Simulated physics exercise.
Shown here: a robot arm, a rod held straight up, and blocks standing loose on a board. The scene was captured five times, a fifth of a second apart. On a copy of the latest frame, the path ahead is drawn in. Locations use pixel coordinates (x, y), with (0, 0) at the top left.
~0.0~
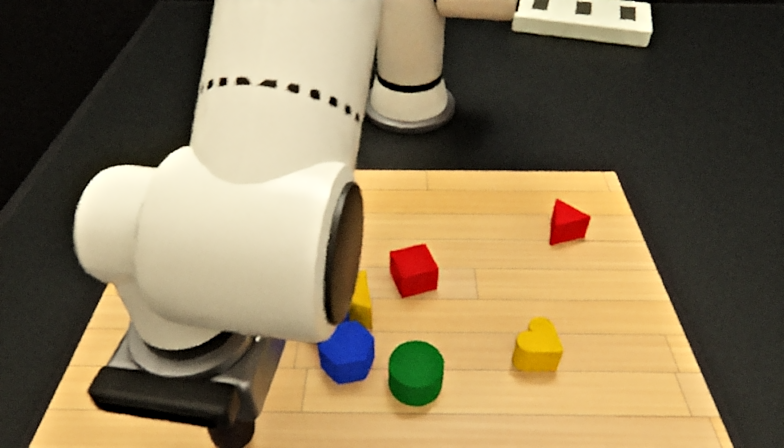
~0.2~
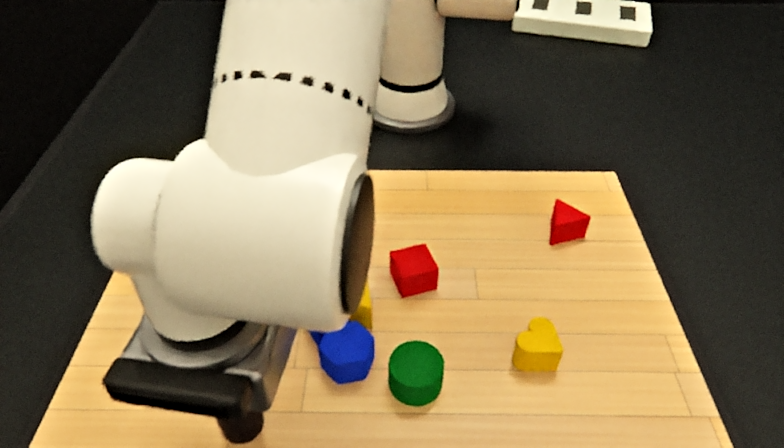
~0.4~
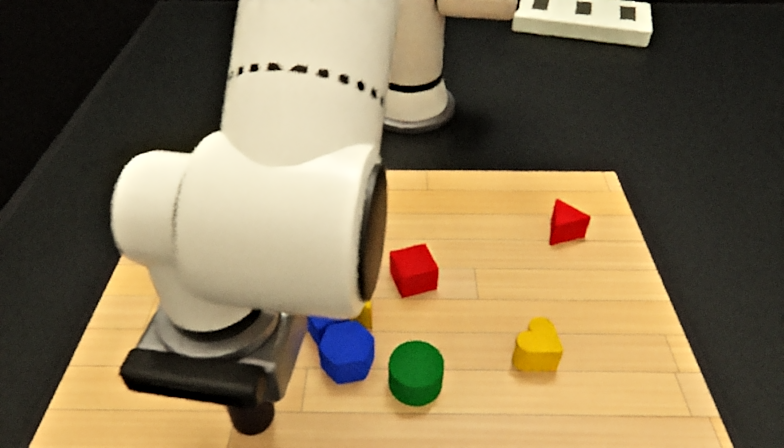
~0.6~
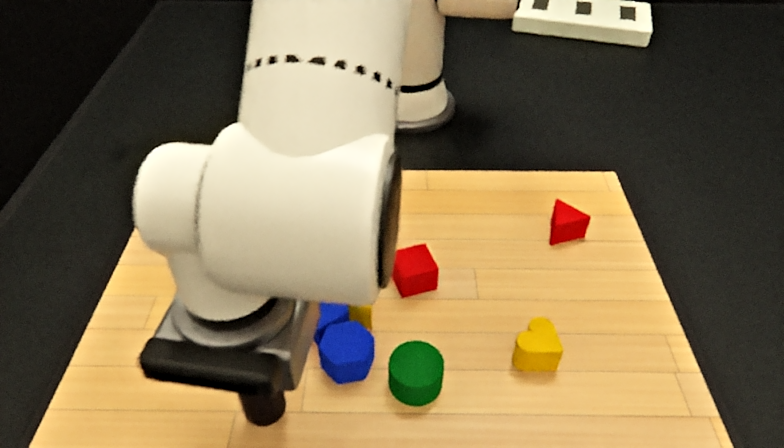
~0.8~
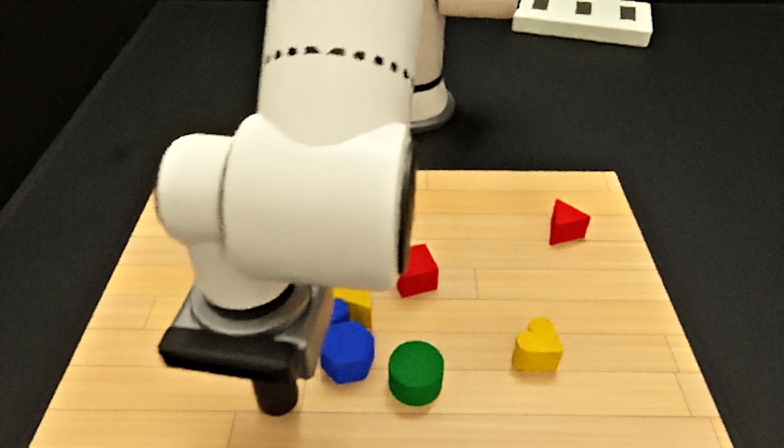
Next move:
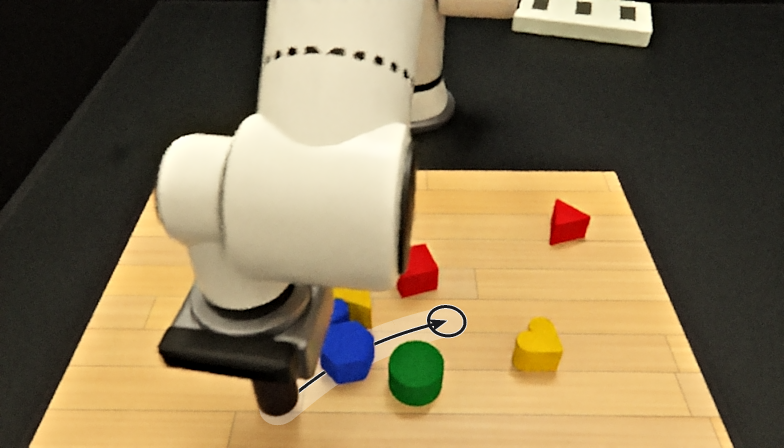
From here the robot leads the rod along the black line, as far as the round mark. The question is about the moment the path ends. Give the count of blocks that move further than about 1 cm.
The answer is one block, counting only moves over 1 cm.
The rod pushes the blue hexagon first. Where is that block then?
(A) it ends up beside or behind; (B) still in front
That would be B.
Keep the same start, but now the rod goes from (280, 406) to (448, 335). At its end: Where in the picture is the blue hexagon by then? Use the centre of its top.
Somewhere near (413, 289).
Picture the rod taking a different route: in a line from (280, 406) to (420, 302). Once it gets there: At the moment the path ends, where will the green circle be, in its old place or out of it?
That block will keep its spot.
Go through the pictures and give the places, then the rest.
In the first picture, lower end of the rod at (234, 433), tops of blocks, blue heart block hidden, blue hexagon at (346, 342), yellow triangular block partly hidden.
In the second picture, rod at (243, 425), blocks as before.
In the third picture, rod at (254, 417), blocks as before.
In the fourth picture, rod at (266, 409), blocks as before.
In the fifth picture, rod at (279, 399), blue heart block partly hidden, blue hexagon at (346, 342), yellow triangular block partly hidden.
The drawn path runs from (280, 406) over (334, 366) and (390, 338) to (447, 321).
The first path, step by step. One third of the way, rod at (334, 359); blue hexagon at (373, 328).
Two thirds of the way, rod at (390, 331); blue hexagon at (429, 305), turned 20° clockwise; yellow triangular block at (356, 287), turned 20° anticlockwise.
At the end, rod at (447, 314); blue heart block not moved; blue hexagon at (484, 286), turned 15° clockwise; yellow triangular block at (356, 287), turned 20° anticlockwise.
